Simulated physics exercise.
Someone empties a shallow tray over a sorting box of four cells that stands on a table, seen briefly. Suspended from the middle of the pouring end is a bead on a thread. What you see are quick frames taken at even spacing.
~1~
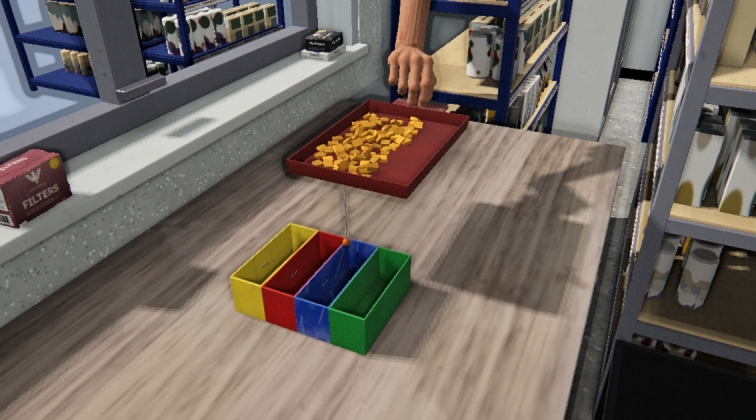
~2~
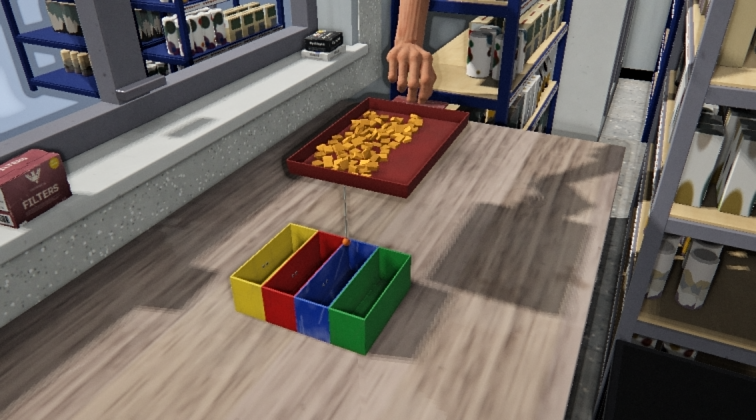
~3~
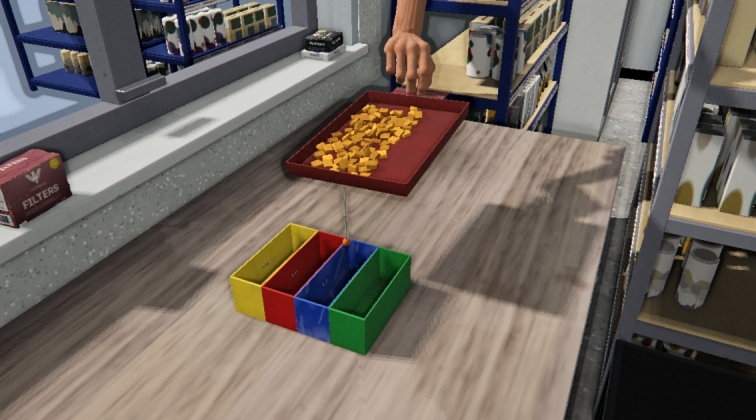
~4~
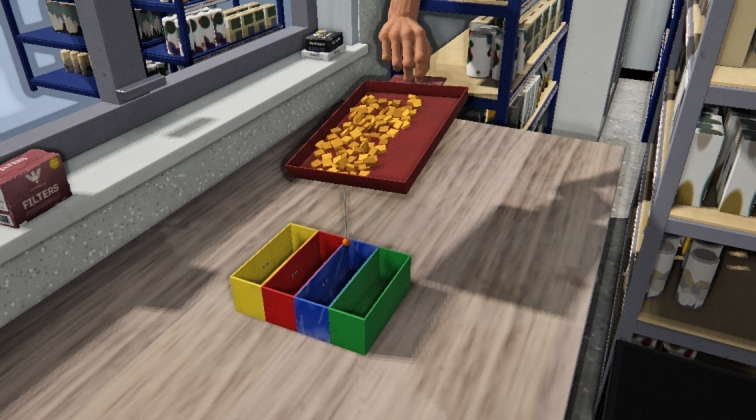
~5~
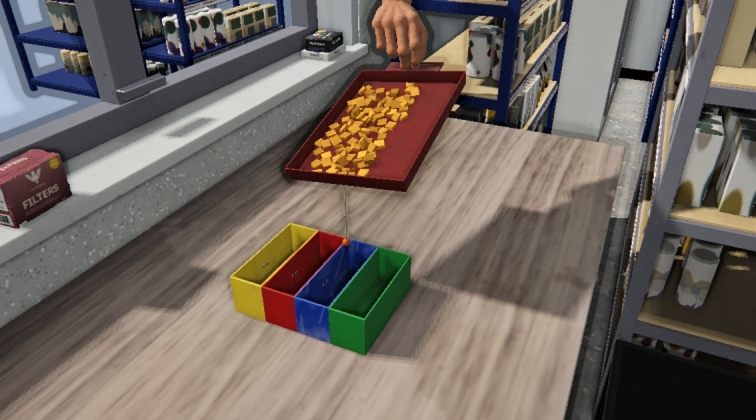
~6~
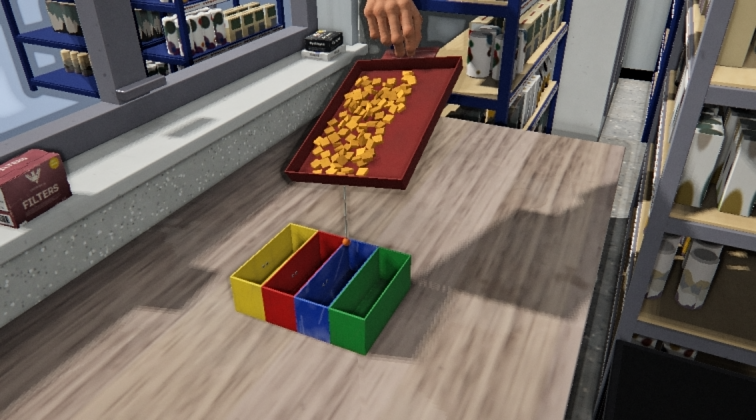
On a wooden table, a hand raises the back of a red tray of crackers.
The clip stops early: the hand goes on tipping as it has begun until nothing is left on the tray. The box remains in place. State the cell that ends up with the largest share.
It is the yellow cell.
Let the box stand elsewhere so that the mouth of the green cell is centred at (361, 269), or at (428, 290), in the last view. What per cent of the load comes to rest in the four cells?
In order, about 100 and 10 in a hundred.
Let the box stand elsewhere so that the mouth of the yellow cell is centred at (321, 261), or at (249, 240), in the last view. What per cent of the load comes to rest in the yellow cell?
The first try gives 10 per cent, the second 0 per cent.
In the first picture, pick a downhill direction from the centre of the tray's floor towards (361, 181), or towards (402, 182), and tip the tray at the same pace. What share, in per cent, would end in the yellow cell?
Lab note: Try one about 0 %, try two about 0 %.
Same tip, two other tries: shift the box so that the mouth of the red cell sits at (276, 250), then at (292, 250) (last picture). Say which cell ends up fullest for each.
One: Red. Two: That red cell.
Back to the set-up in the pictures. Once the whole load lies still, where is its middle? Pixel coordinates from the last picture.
The centre comes to rest close to (289, 276).
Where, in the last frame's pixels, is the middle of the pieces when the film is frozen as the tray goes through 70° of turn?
The load is centred about (314, 155).
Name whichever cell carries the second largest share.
Second place belongs to that red cell.
Shortly afterwards, tray tipped steeply; the whole lot on the tray.
Next, tray tipped past a quarter turn; near a quarter on the tray; near half in the yellow cell; near a quarter in the red cell; near a quarter falling or outside the box.
Some moments later, tray tipped past a quarter turn; near two thirds in the yellow cell; near a third in the red cell; only a few in the blue cell; only a few falling or outside the box.
In the end, tray tipped past a quarter turn; near two thirds in the yellow cell; near a third in the red cell; only a few in the blue cell; none at all in the green cell; only a few outside the box.
